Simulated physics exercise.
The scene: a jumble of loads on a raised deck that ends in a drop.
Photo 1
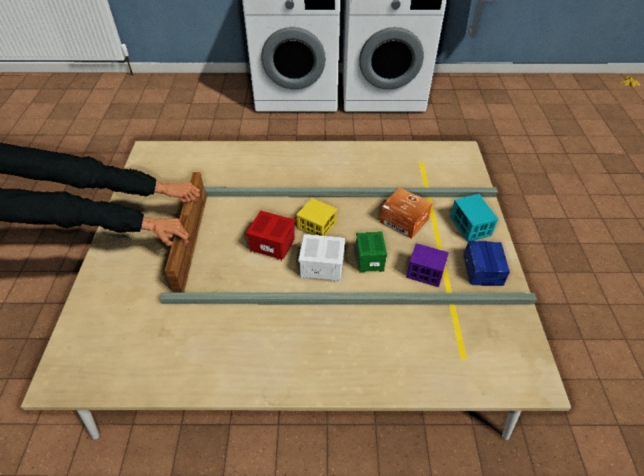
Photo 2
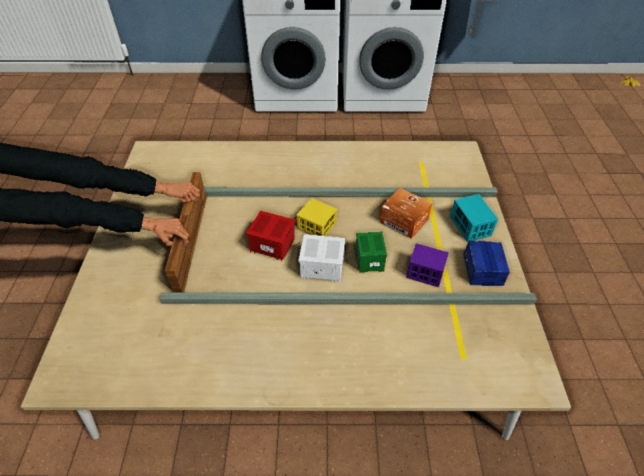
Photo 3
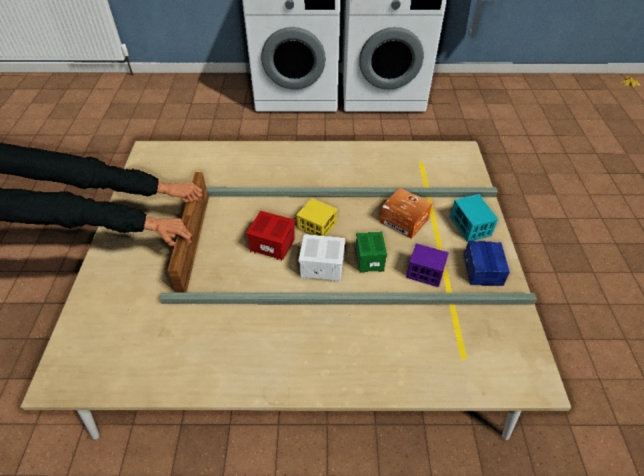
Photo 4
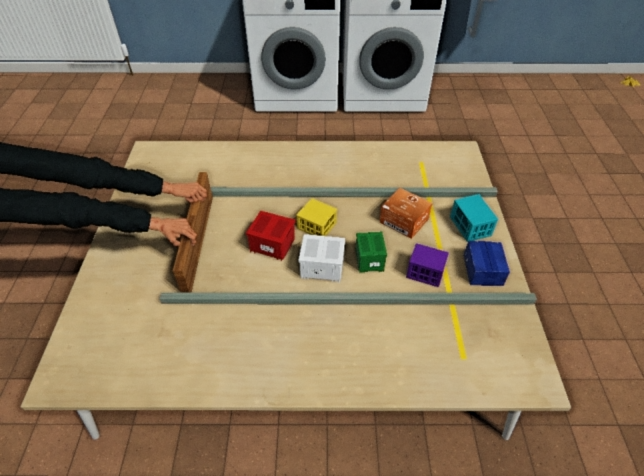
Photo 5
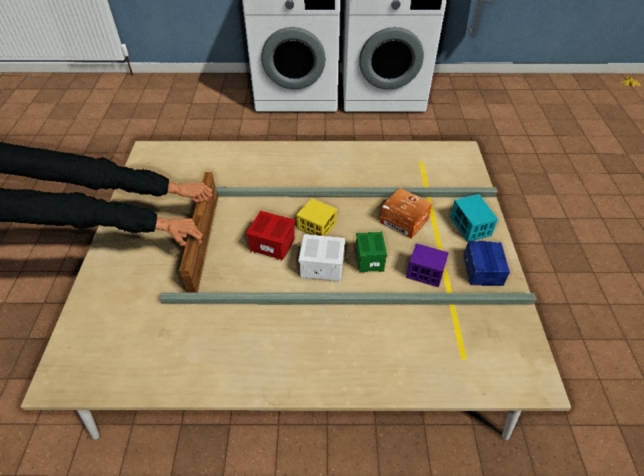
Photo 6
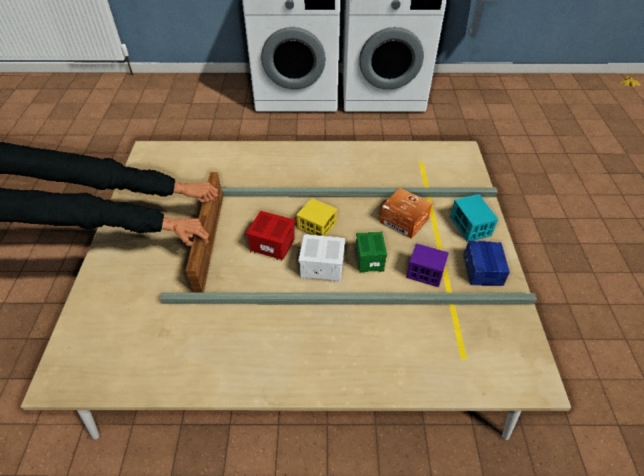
The clip shows two hands slowly sliding a wooden plank a short way to the right between two rails on a table, while the eight colored boxes in front of it, some near a yellow line, stay still.
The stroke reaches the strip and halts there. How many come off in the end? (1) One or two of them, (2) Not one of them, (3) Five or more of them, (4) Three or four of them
One or two of them.
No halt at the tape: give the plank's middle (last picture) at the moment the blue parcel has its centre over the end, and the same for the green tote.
Roughly (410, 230); roughly (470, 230).
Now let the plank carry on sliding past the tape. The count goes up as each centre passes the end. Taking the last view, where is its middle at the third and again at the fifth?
The middle is near (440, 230) first and near (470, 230) after.
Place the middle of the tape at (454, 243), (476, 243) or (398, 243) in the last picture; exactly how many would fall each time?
In order: 3, 5 and 0.
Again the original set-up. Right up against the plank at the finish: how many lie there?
Total: 3.
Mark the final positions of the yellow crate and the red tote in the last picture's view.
The yellow crate comes to rest close to (449, 210), while the red tote rests close to (459, 232).
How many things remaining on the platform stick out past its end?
Overhanging: 1.
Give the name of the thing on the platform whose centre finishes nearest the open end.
It's the purple crate that ends nearest.
Soon after, none off yet; turquoise crate at rest near (473, 218); blue parcel at rest near (486, 263); purple crate at rest near (427, 265).
By the end, the number that fall off is one or two; fallen, blue parcel and turquoise crate.
